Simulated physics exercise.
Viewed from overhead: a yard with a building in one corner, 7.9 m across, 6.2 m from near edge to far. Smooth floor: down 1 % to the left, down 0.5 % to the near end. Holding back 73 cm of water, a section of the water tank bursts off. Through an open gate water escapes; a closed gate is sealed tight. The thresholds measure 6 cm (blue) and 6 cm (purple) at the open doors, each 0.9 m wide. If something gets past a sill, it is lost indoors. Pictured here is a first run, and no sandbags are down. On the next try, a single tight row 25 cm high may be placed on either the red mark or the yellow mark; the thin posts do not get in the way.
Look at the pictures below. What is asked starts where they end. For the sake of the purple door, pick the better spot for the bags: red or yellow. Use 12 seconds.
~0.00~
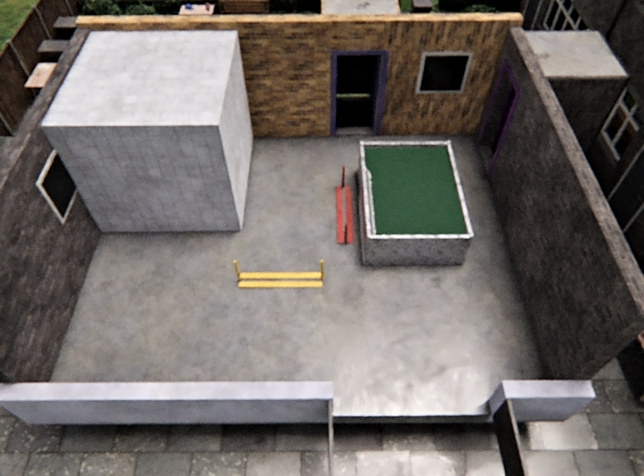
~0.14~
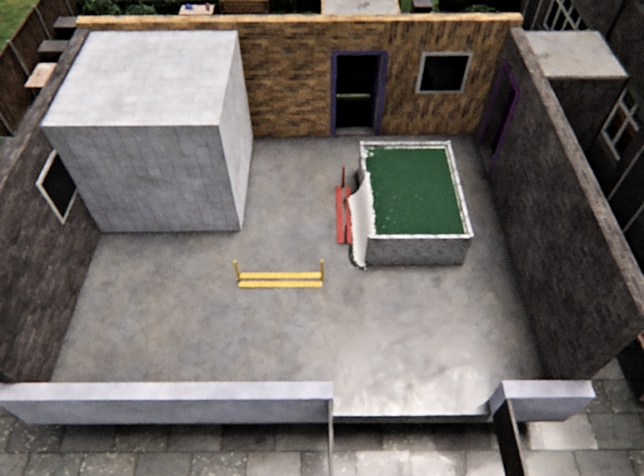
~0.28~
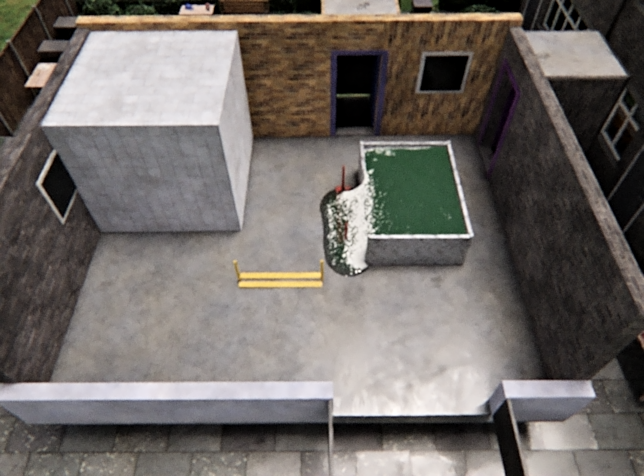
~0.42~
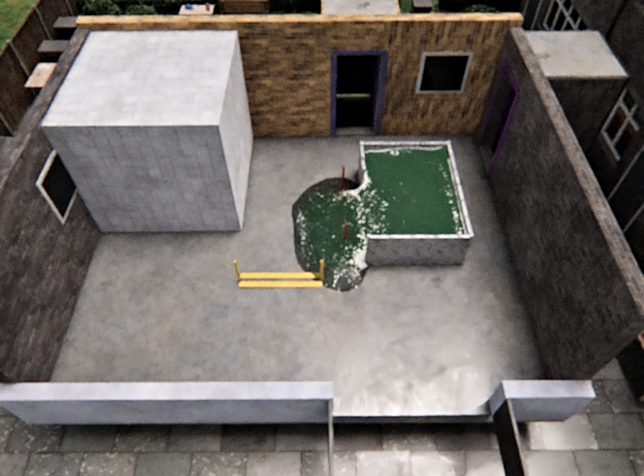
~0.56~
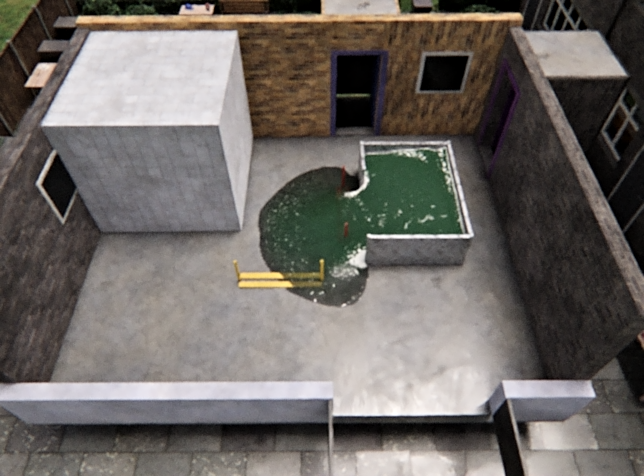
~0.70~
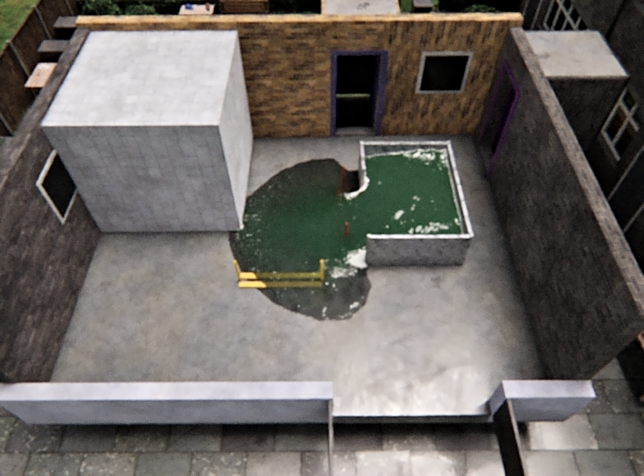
I would pick red.
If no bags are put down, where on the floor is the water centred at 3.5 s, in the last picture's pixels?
The water's centre sits near (261, 252).
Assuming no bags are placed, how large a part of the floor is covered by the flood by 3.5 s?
Something like 65 percent is wet.
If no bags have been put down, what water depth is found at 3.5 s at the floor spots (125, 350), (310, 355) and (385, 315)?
Taking the spots in order, 19, 1 and 0 cm.
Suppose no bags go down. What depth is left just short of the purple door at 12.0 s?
3.5 cm.
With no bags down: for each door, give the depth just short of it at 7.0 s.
Reading (cm) - blue: 4; purple: 10.
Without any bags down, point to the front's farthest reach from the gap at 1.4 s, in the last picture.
(93, 260).
After 1.4 s water covers 40 % of the floor and is deepest (42 cm) near (249, 221) in the run without bags; in at the purple door, 0 L with no bags, 0 L with the row on red, 0 L on yellow.
After 2.2 s water covers 50 % of the floor and is deepest (35 cm) near (259, 137) in the run without bags; in at the purple door, 0 L with no bags, 0 L with the row on red, 0 L on yellow.
After 3.5 s water covers 65 % of the floor and is deepest (35 cm) near (44, 402) in the run without bags; in at the purple door, 0 L with no bags, 0 L with the row on red, 0 L on yellow.
After 7.0 s water covers 90 % of the floor and is deepest (17 cm) near (264, 258) in the run without bags; in at the purple door, 52 L with no bags, 0 L with the row on red, 45 L on yellow.
After 12.0 s water covers 100 % of the floor and is deepest (12 cm) near (84, 284) in the run without bags; in at the purple door, 64 L with no bags, 0 L with the row on red, 65 L on yellow.
